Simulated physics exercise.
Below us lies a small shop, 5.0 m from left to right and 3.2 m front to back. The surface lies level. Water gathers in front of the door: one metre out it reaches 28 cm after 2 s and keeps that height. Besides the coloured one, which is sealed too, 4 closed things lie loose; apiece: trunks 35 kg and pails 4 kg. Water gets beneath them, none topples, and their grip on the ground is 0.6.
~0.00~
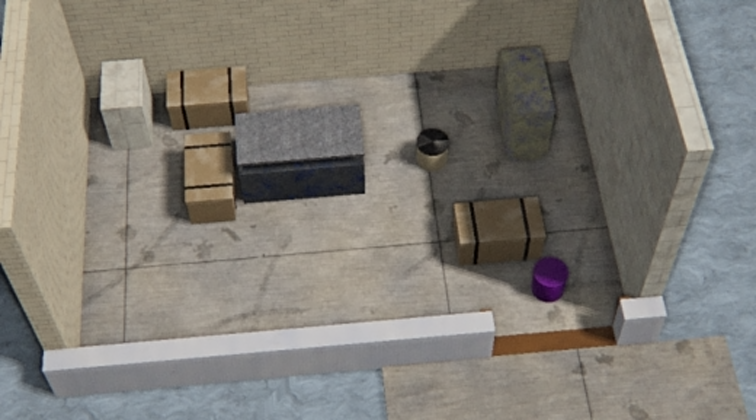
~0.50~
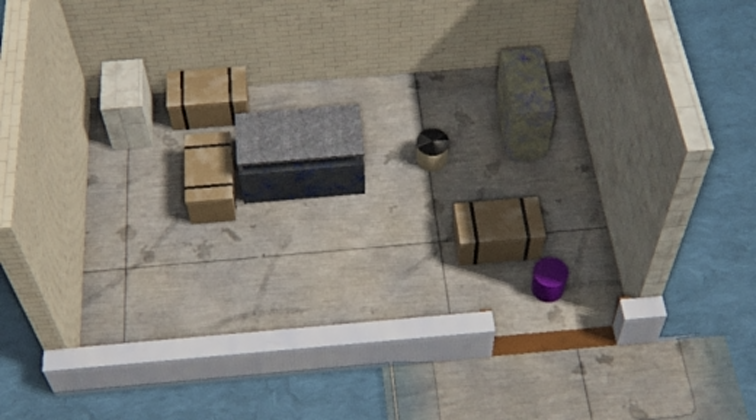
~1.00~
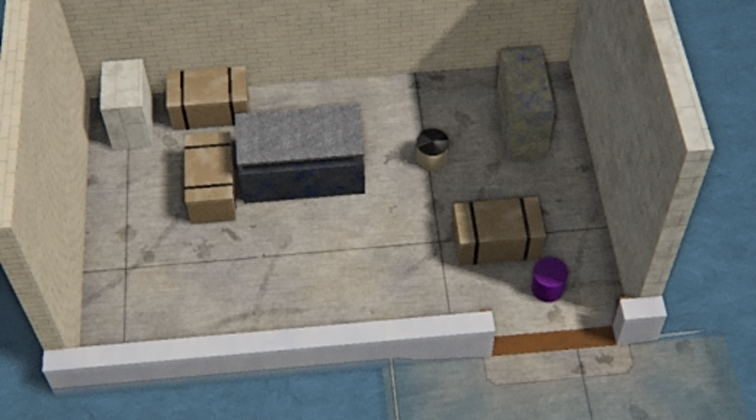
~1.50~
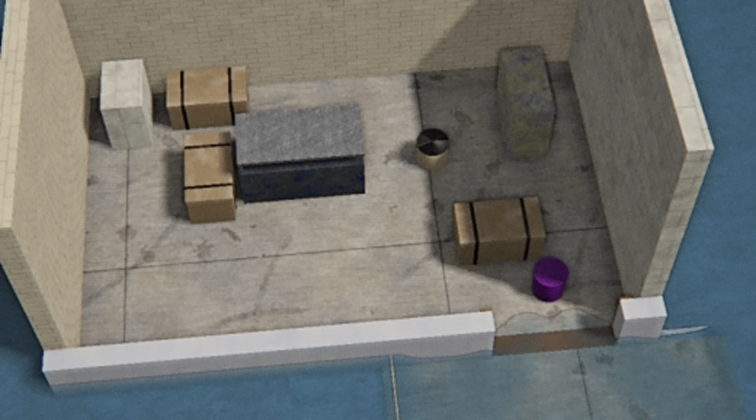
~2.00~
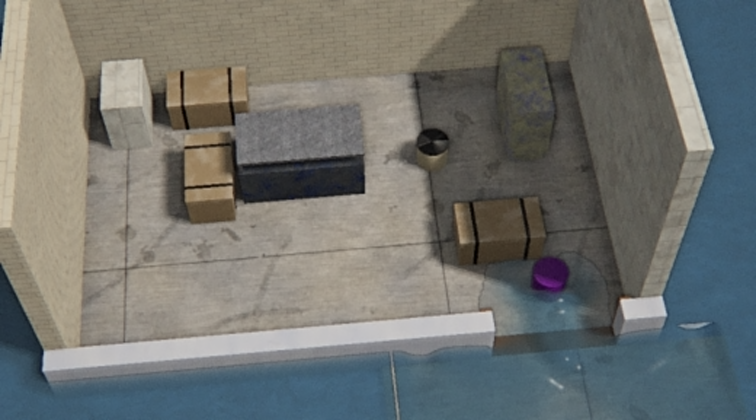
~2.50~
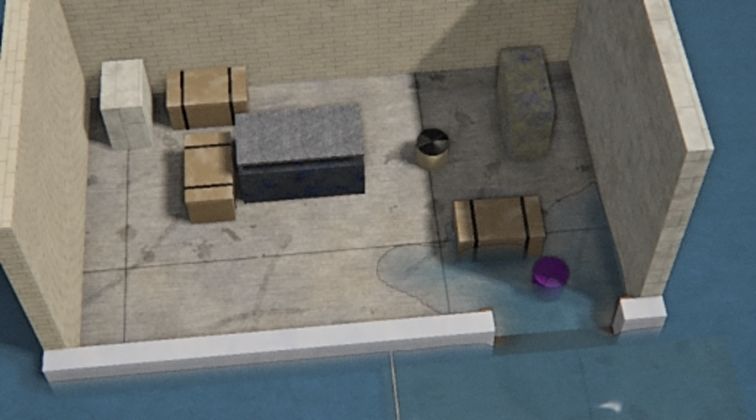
Water rising outside a small shop, covering the paving and spreading through the doorway around a purple pail that stays put.
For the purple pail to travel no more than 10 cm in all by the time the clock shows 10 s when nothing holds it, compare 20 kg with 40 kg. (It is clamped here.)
Verdict: Only the higher weight holds it.
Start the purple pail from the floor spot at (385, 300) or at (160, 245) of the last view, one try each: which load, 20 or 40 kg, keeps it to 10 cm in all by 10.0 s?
In turn: Either load holds; either load holds.
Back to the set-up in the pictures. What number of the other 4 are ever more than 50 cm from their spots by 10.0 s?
4 of them.
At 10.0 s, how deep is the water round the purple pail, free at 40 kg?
Roughly 15 cm.
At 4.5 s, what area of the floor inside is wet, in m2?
Roughly 12.0 m2.
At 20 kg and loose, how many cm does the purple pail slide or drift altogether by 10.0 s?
About 140 cm.
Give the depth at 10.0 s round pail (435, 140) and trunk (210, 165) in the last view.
About 16 and 14 cm.
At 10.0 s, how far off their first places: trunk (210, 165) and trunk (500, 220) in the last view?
In that order: 100 cm, 120 cm.
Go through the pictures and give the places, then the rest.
The purple pail at (551, 272), on the bottom; water covers 0.0 m2; 0 of 5 have shifted, in the first picture.
The purple pail at (551, 272), on the bottom; 0.0 m2 under water; 0 of 5 have shifted, in the second picture.
The purple pail at (551, 272), on the bottom; water covers 0.0 m2; 0 of 5 have shifted, in the third picture.
The purple pail at (551, 272) rests on the ground; 0.1 m2 under water; 0 of 5 have shifted, in the fourth picture.
The purple pail at (551, 272), on the bottom; water covers 0.7 m2; 0 of 5 have shifted, in the fifth picture.
The purple pail at (551, 272) rests on the ground; water covers 2.0 m2; 0 of 5 have shifted, in the sixth picture.
After 3.5 s the purple pail would be 71 cm from its start with 20 kg and 0 cm from its start with 40 kg; 13 cm of water round it then.
After 4.5 s the purple pail would be 86 cm from its start with 20 kg and 0 cm from its start with 40 kg; 13 cm of water round it then.
After 7.0 s the purple pail would be 103 cm from its start with 20 kg and 0 cm from its start with 40 kg; 13 cm of water round it then.
After 10.0 s the purple pail would be 122 cm from its start with 20 kg and 0 cm from its start with 40 kg; 15 cm of water round it then.
